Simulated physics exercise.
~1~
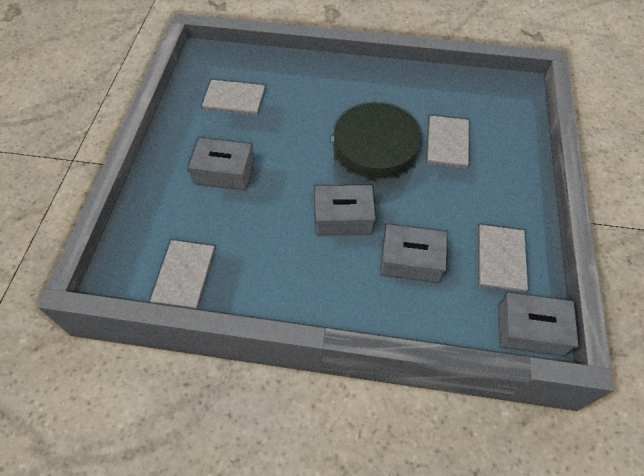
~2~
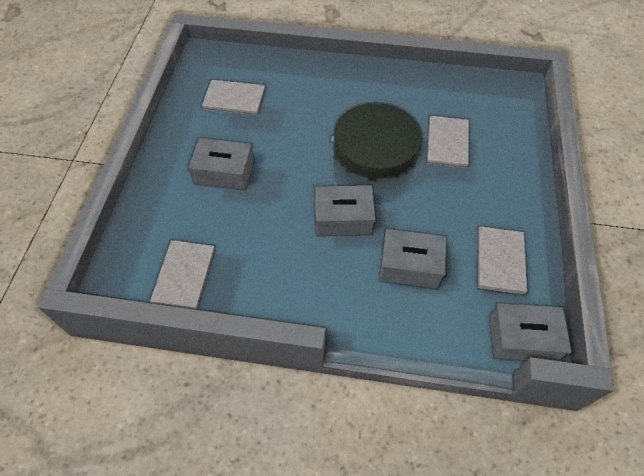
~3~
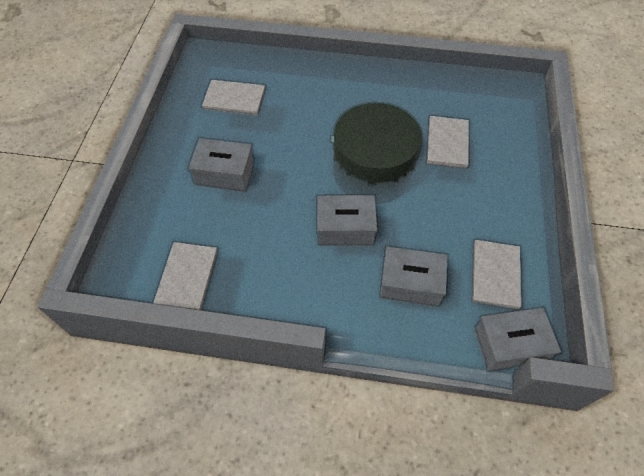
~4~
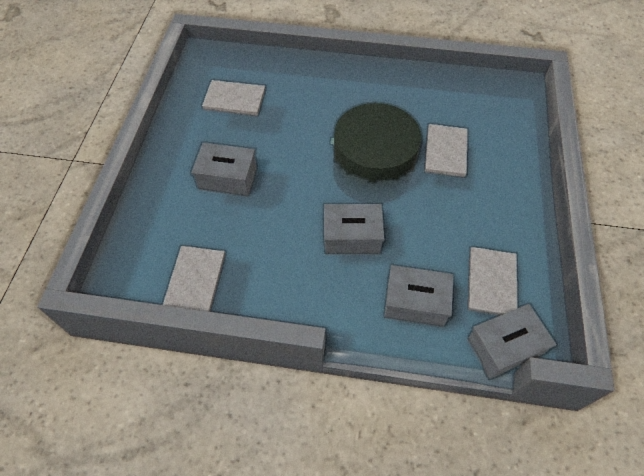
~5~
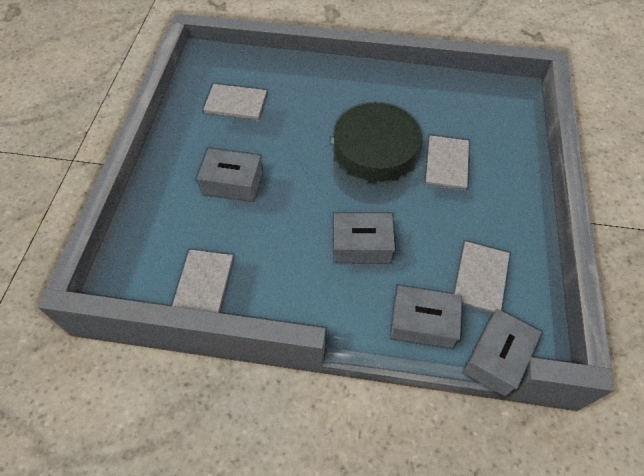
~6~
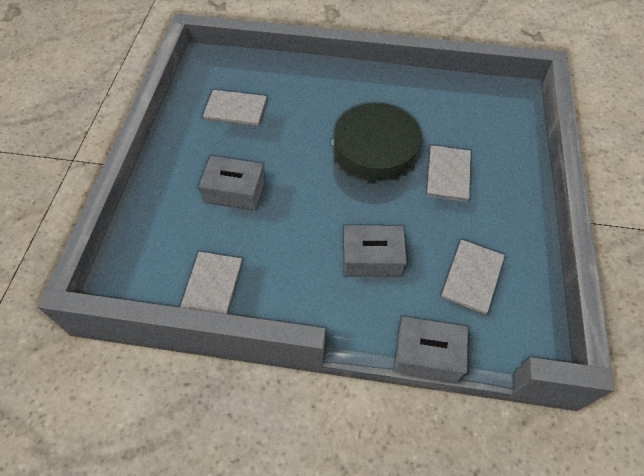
Grey boxes and pale slabs drift toward a gap in the pool's near wall.
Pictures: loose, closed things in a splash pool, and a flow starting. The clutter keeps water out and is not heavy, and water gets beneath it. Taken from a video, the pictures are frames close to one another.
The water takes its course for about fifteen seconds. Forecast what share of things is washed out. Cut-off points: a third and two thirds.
At least two thirds.
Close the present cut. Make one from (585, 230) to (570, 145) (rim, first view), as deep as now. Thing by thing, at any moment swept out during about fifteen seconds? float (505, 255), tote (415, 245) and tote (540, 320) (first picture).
Taking them in turn, the first is flushed away, the second is flushed away and the third is flushed away.
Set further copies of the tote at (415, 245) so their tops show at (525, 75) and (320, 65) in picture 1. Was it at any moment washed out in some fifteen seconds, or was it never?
Following the list, the first is never leaving and the second is never leaving.
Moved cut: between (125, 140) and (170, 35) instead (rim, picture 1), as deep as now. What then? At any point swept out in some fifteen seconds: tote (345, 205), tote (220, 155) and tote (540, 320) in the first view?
Outcome by item: Exited / exited / retained.
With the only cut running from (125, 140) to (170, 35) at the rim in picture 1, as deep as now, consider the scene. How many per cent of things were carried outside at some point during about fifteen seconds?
Share reached: 40 %.
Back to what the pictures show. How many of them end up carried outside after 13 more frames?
That gives 4.
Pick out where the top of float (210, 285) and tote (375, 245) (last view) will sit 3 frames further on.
The first top is near (237, 284) and the second near (394, 290).
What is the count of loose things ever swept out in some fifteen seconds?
The total here is 6.
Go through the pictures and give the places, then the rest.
In the first picture, a tote at (416, 247) floats; a tote at (345, 203), afloat; 0 of 8 have shifted.
In the second picture, a tote at (415, 251) floats; a tote at (345, 203), afloat; 1 of 8 have shifted.
In the third picture, a tote at (415, 270) floats, close to its start; a tote at (347, 213), afloat, close to its start; 4 of 8 have shifted.
In the fourth picture, a tote at (421, 289) floats, close to its start; a tote at (354, 221) floats, close to its start; 6 of 8 have shifted.
In the fifth picture, a tote at (428, 311), afloat, a stride from its start; a tote at (364, 231) floats, close to its start; 7 of 8 have shifted.
In the sixth picture, a tote at (434, 344) floats, a stride from its start; a tote at (375, 244) floats, a stride from its start; 8 of 8 have shifted.
A moment on, 2 of 8 are out; 6 afloat.
Next, 4 of 8 are out; 4 afloat.
Later, 4 of 8 are out; 4 afloat.
In the end, 6 of 8 are out; 2 afloat.
